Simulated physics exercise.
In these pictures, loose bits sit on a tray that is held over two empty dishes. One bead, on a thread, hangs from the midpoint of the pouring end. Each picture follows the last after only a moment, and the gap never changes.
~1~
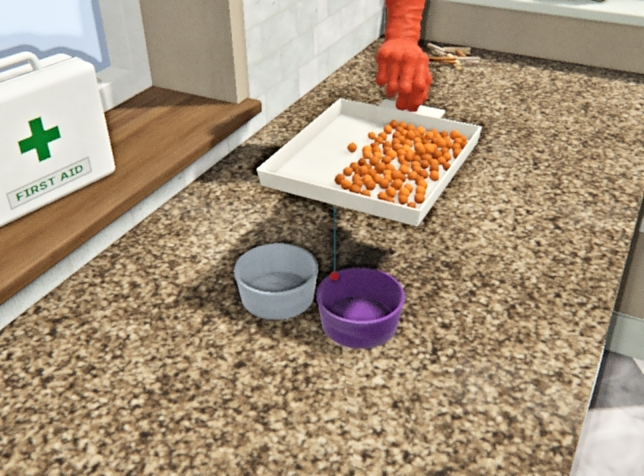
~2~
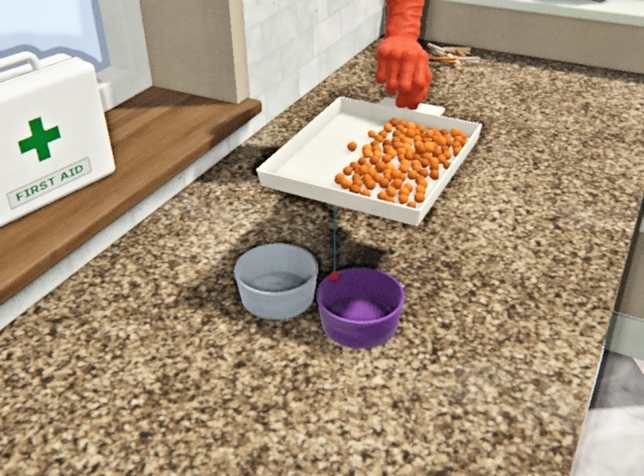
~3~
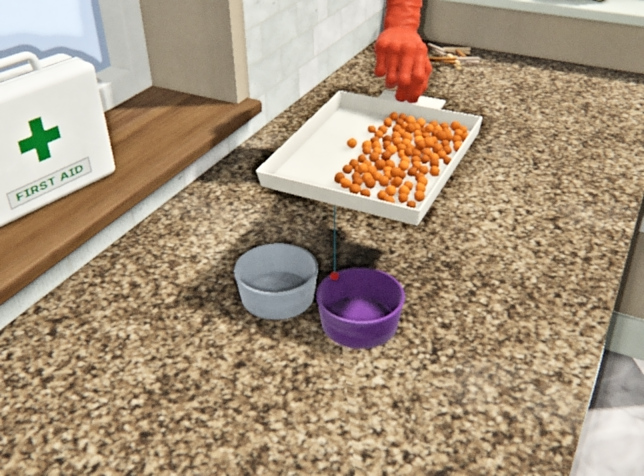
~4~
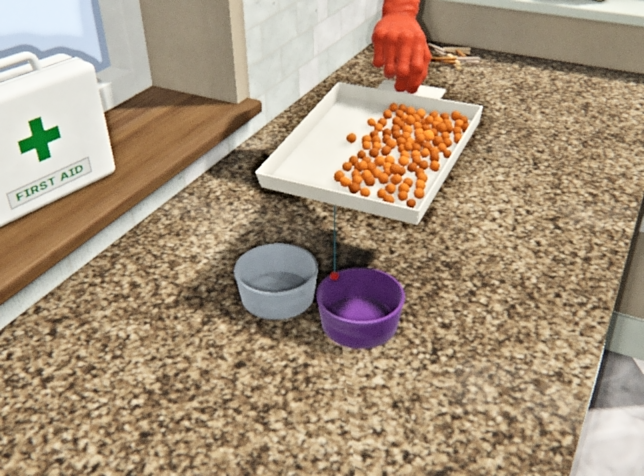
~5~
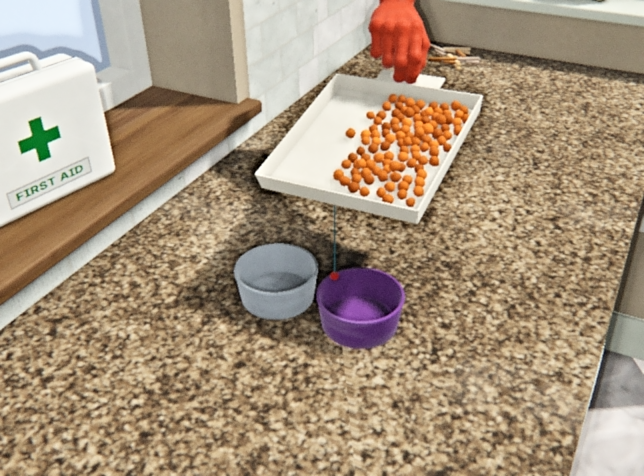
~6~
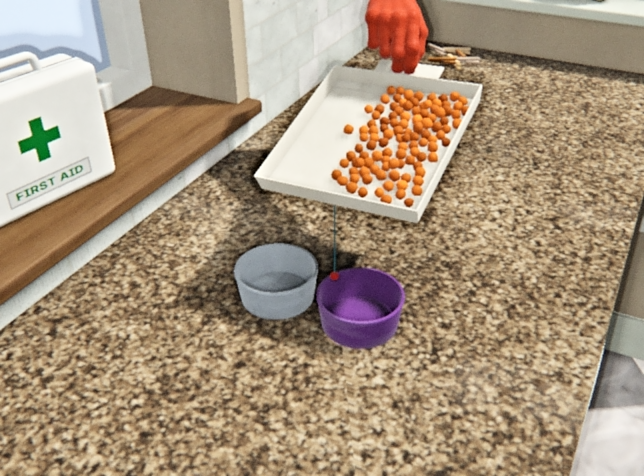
A white tray of small round orange pieces, held by a red-gloved hand above a gray dish and a purple dish, starts level, then its back edge gradually rises as it tilts slightly toward its front left corner.
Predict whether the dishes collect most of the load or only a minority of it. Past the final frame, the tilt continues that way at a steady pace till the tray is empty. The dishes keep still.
They collect only a minority of it.
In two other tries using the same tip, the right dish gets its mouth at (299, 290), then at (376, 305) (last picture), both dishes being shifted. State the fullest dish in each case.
Trial one goes to the one to the right, trial two to the one to the left.
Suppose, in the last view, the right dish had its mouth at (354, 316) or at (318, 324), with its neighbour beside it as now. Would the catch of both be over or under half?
Place 1: Higher than half; place 2: Higher than half.
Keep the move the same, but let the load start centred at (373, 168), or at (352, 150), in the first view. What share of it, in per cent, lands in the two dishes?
First 20 %, then 20 %.
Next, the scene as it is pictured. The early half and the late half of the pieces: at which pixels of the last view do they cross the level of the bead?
Near (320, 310) to start, and near (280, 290) afterwards.
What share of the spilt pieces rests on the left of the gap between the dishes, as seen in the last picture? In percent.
I'd put it at around 80 per cent.
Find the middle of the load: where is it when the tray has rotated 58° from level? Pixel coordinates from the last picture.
Somewhere around pixel (345, 166) in the last picture.
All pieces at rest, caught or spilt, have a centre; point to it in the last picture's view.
Near (274, 355), more or less.
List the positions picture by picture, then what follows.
In the first picture, corners of the pouring end at (261, 169) and (418, 209), level; middle of the load at (402, 160), coated peanuts; left dish at (256, 302); right dish at (342, 331); bead on its thread at (334, 276).
In the second picture, corners of the pouring end at (260, 169) and (418, 209), level; middle of the load at (402, 158).
In the third picture, corners of the pouring end at (260, 170) and (418, 209), tipped barely, lowest at the left corner; middle of the load at (402, 155).
In the fourth picture, corners of the pouring end at (259, 172) and (417, 208), tipped a little, lowest at the left corner; middle of the load at (402, 149).
In the fifth picture, corners of the pouring end at (259, 173) and (416, 208), tipped a little, lowest at the left corner; middle of the load at (401, 143).
In the sixth picture, corners of the pouring end at (258, 175) and (415, 208), tipped clearly, lowest at the left corner; middle of the load at (400, 139); left dish at (256, 302); right dish at (342, 331).
Soon after the last picture, tray tipped steeply; all on the tray.
A little later, tray tipped right over; nearly all on the tray; a stray few in the left dish; a stray few outside both.
Later still, tray tipped past a quarter turn; a stray few in the right dish; a small part in the left dish; most outside both.
At rest, tray tipped past a quarter turn; a stray few in the right dish; a small part in the left dish; most outside both.
